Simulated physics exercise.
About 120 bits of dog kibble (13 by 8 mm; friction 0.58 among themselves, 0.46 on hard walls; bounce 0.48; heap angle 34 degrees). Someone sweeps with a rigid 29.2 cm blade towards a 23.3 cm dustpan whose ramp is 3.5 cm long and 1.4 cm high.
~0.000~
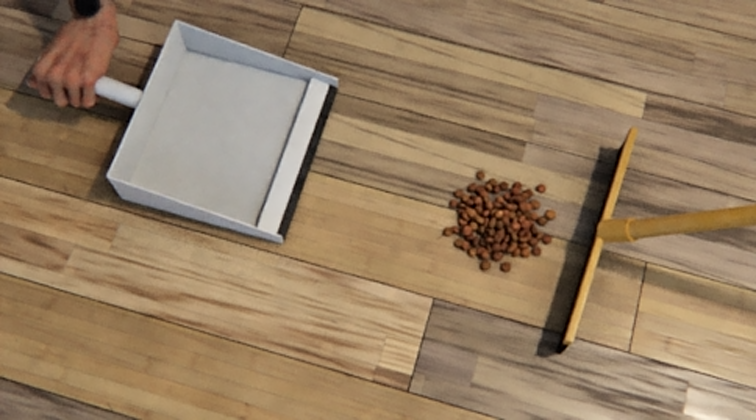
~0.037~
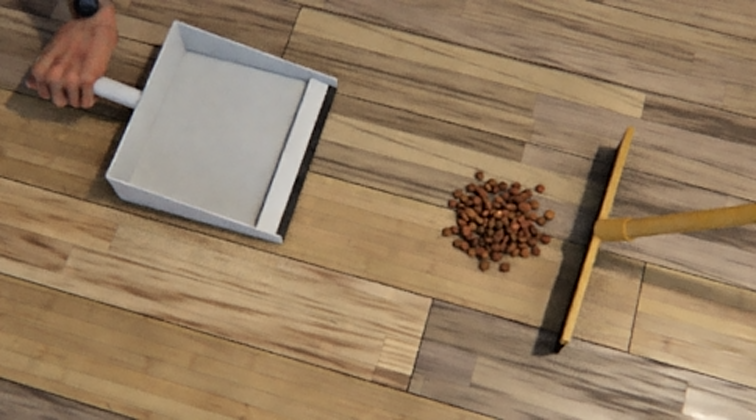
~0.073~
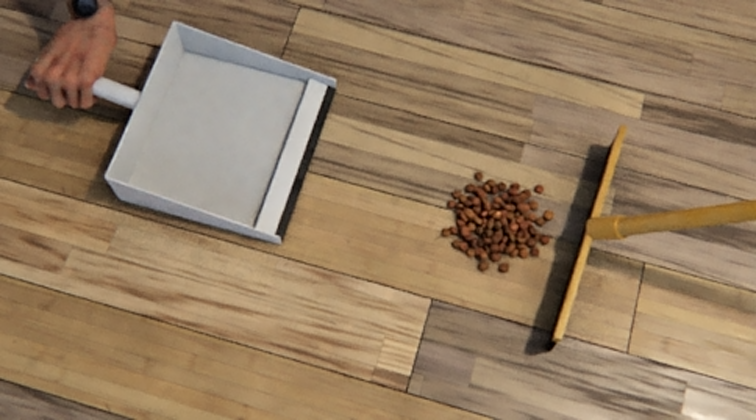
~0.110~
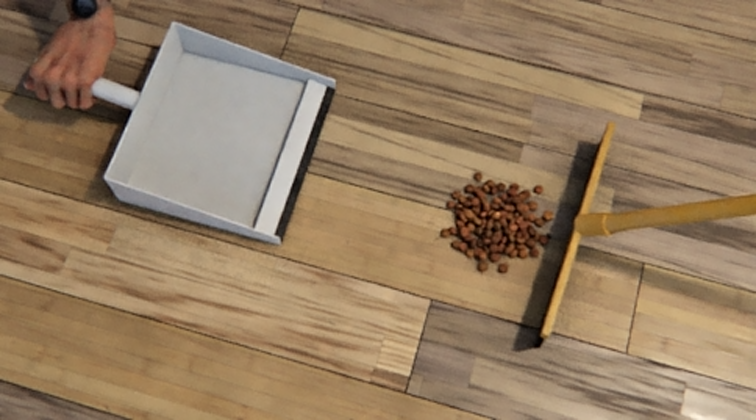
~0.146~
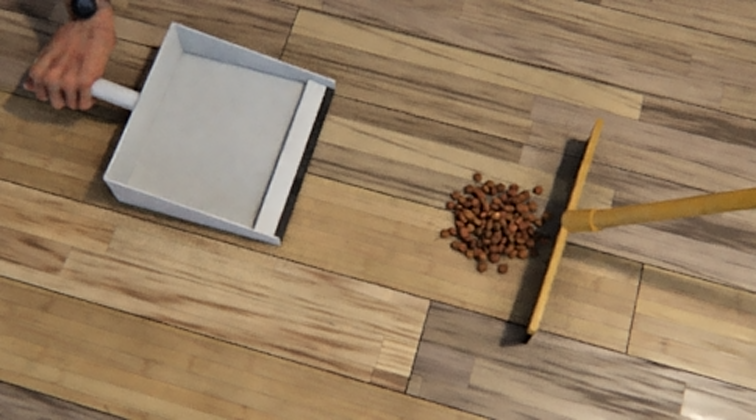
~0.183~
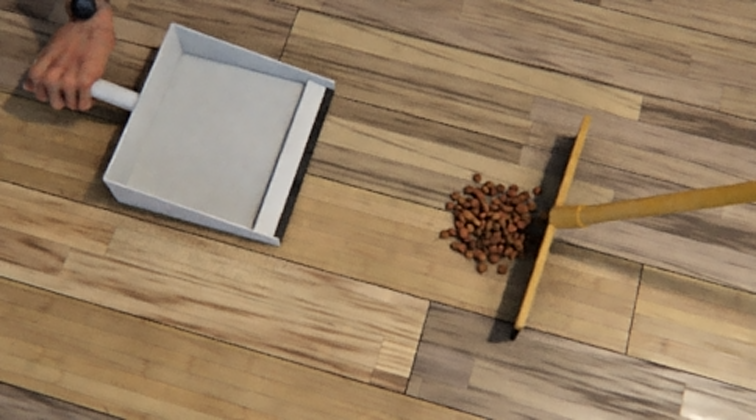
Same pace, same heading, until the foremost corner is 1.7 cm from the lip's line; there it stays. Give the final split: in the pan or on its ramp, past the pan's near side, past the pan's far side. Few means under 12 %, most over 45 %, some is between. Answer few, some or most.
In the pan or on its ramp: Some; past the pan's near side: Few; past the pan's far side: Few.
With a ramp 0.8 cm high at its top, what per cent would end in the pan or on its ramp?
In that case some 40 per cent.
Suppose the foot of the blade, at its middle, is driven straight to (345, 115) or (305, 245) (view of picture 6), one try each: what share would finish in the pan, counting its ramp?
About 40 and 20 per cent.
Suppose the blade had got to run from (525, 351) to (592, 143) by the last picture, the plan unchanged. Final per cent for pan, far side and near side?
Pan 5, far 0, near 30.
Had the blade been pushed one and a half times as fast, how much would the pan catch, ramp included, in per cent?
It would be near 40 per cent.
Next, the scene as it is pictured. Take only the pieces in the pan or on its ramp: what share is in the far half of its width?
Roughly 50 per cent.
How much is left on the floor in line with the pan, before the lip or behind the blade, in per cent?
About 70 per cent.
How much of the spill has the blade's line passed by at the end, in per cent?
About 0 per cent.
After 0.52 s, middle of the blade 18 cm from the lip; 0 % over the lip, far side 0 %, near side 0 %.
After 0.75 s, middle of the blade 9 cm from the lip; 0 % over the lip, far side 0 %, near side 0 %.
After 1.09 s, middle of the blade 3 cm from the lip; 30 % over the lip, far side 0 %, near side 0 %.
In the end, at 1.4 s, pan 30 %, near side 0 %, far side 0 %, in front of the lip or behind the blade 70 %.
